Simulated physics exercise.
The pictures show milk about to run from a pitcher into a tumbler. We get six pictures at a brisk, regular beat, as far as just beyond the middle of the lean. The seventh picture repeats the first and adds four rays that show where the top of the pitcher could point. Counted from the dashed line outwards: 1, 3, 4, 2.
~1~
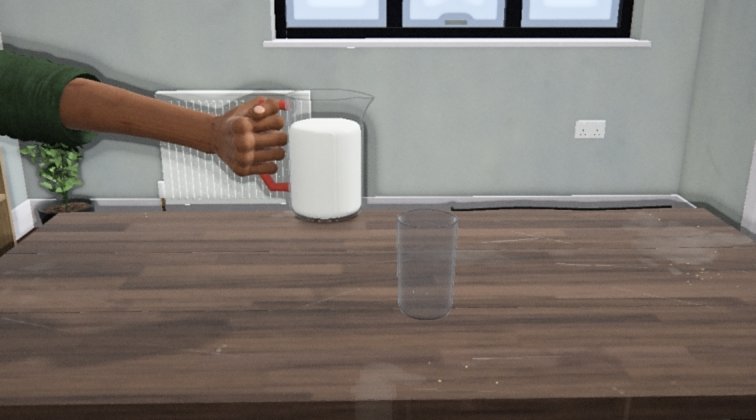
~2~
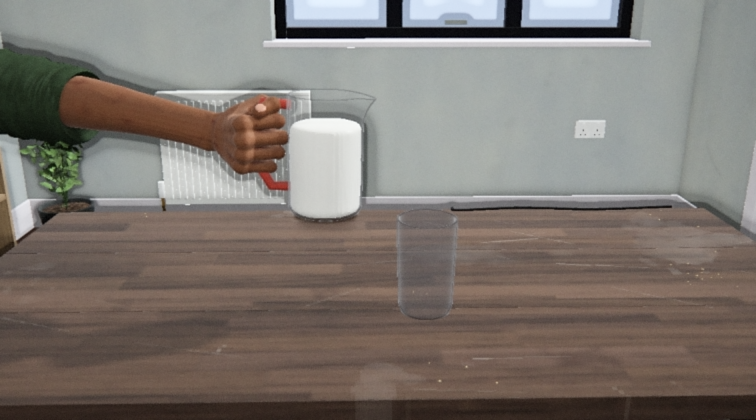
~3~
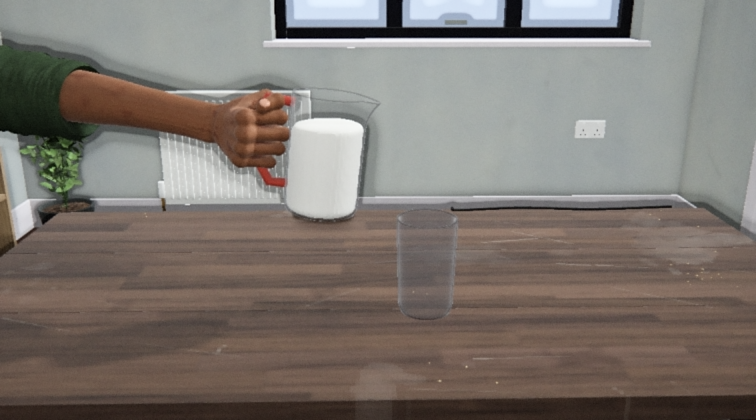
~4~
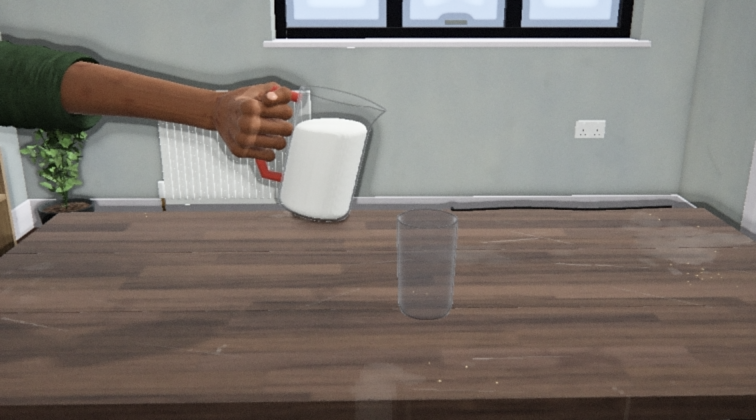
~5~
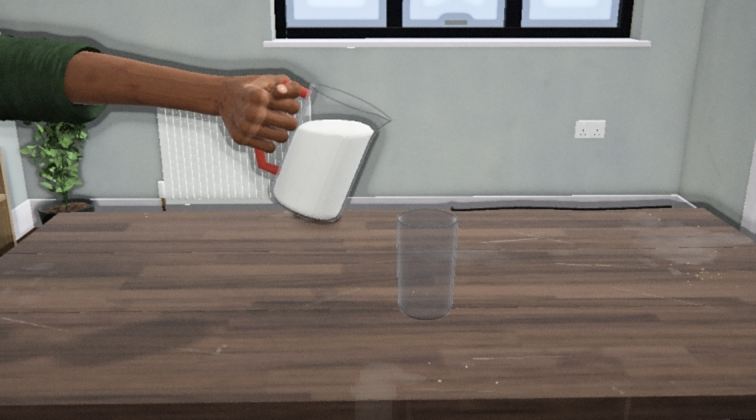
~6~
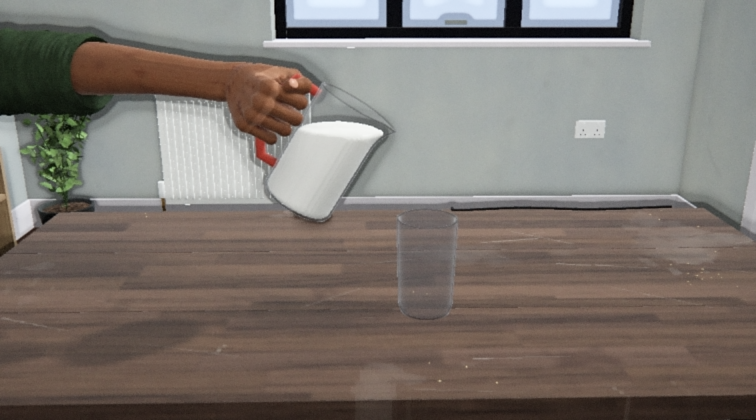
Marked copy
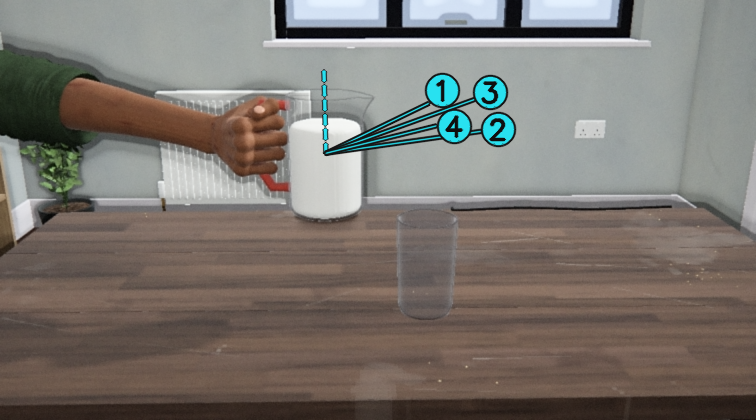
A room with pale grey walls, a dark-framed window and a white radiator is seen from the front, across a brown wooden tabletop. At left, a hand reaching from a dark green sleeve grips the red handle of a clear pitcher of white milk, with an empty clear tumbler standing near the centre and a leafy plant behind. The hand holds the pitcher nearly upright, then steadily tilts it rightward, while the tumbler and camera stay still.
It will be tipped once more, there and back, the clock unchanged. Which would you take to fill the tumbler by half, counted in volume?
3 is best.
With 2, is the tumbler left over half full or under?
Over half.
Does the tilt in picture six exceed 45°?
No.
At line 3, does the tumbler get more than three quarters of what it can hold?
No, it does not.
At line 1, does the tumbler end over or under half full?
Under.
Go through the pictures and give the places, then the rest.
Upright, lip at (373, 97); rim of the tumbler round (427, 218); nothing has left yet.
Upright, lip at (375, 98); nothing has left yet.
Tipped about 6°, lip at (379, 102); nothing has left yet.
Tipped about 13°, lip at (385, 110); nothing has left yet.
Tipped about 22°, lip at (391, 119); nothing has left yet.
Tipped about 31°, lip at (395, 130); nothing has left yet.
On the marked copy, 1 at (428, 103); 2 at (480, 131); 3 at (474, 99); 4 at (436, 125).
With 1, the tumbler ends with about 36 % of what it can hold.
With 2, the tumbler ends with about 82 % of what it can hold.
With 3, the tumbler ends with about 51 % of what it can hold.
With 4, the tumbler ends with about 67 % of what it can hold.
